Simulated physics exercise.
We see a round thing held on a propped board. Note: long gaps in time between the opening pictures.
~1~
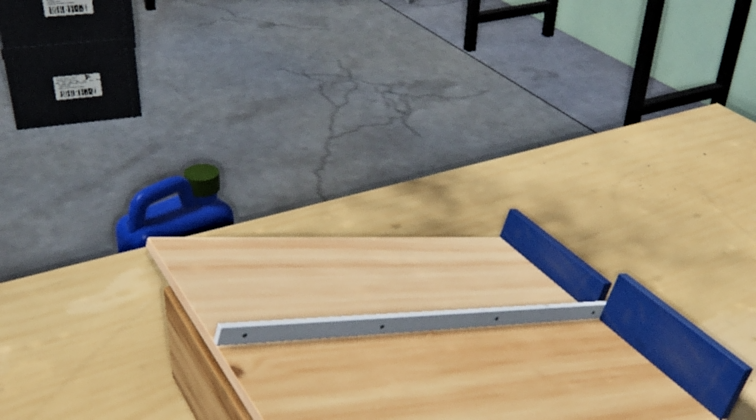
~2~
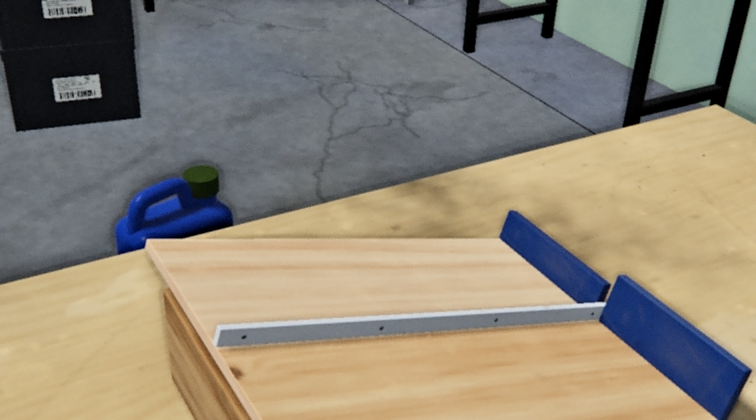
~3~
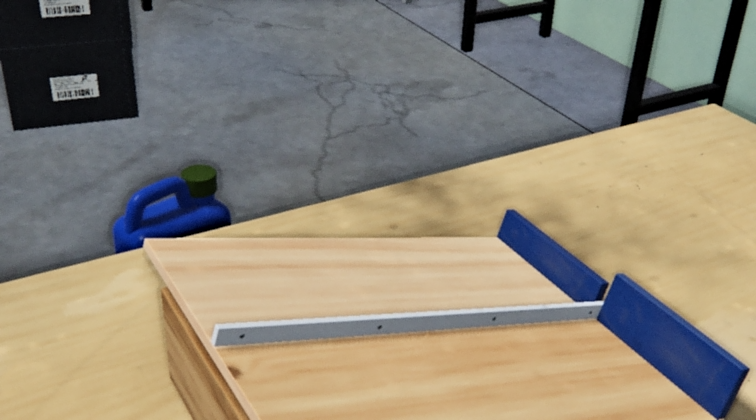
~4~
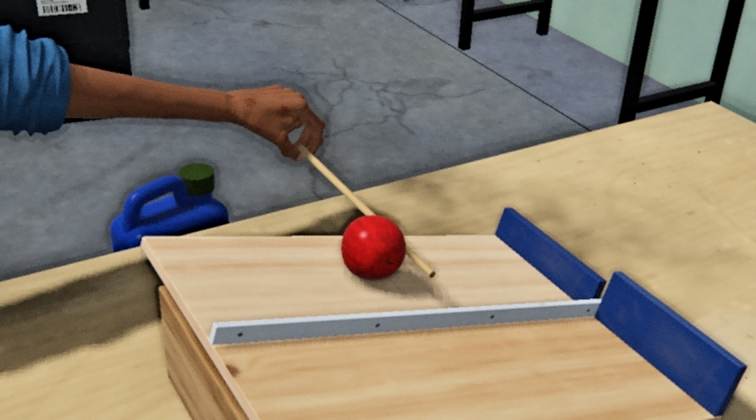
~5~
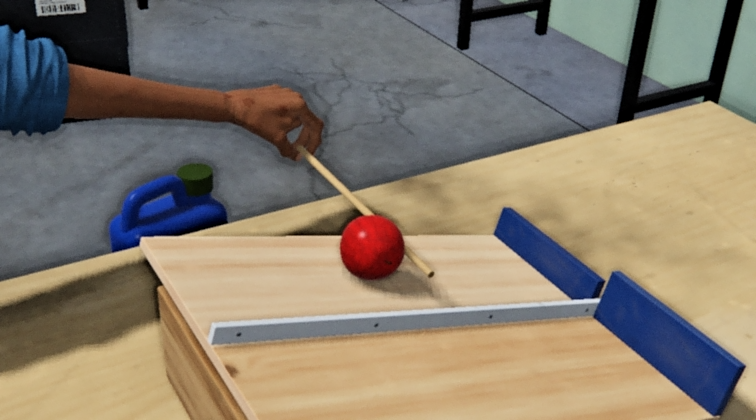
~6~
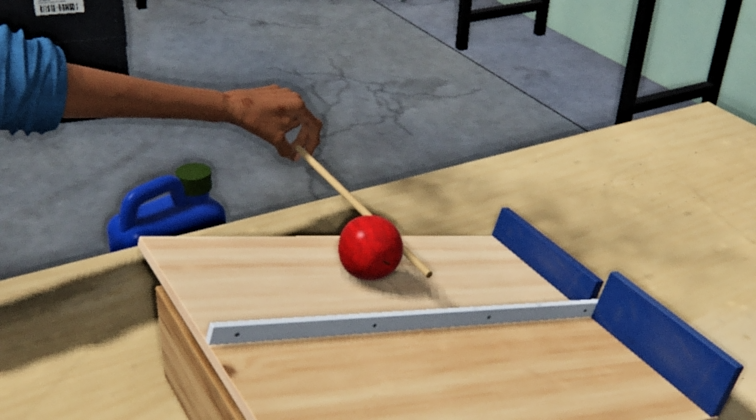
Hand with a thin stick appearing over an empty propped wooden board, then holding a round red object still on its surface.
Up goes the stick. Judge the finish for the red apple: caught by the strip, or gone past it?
Caught.
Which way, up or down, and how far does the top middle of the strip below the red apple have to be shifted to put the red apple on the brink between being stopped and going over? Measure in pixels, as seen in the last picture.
Down by around 16 pixels.
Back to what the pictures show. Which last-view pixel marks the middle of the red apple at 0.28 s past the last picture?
It ends up somewhere around (410, 249).
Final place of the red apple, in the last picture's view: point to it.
At about (523, 247).
Then, 0.28 s on from there, red apple rolling on the board near (409, 249).
Then, 0.46 s on from there, red apple rolling on the board near (484, 248).
In the end, the red apple stops on the board, near (523, 247).
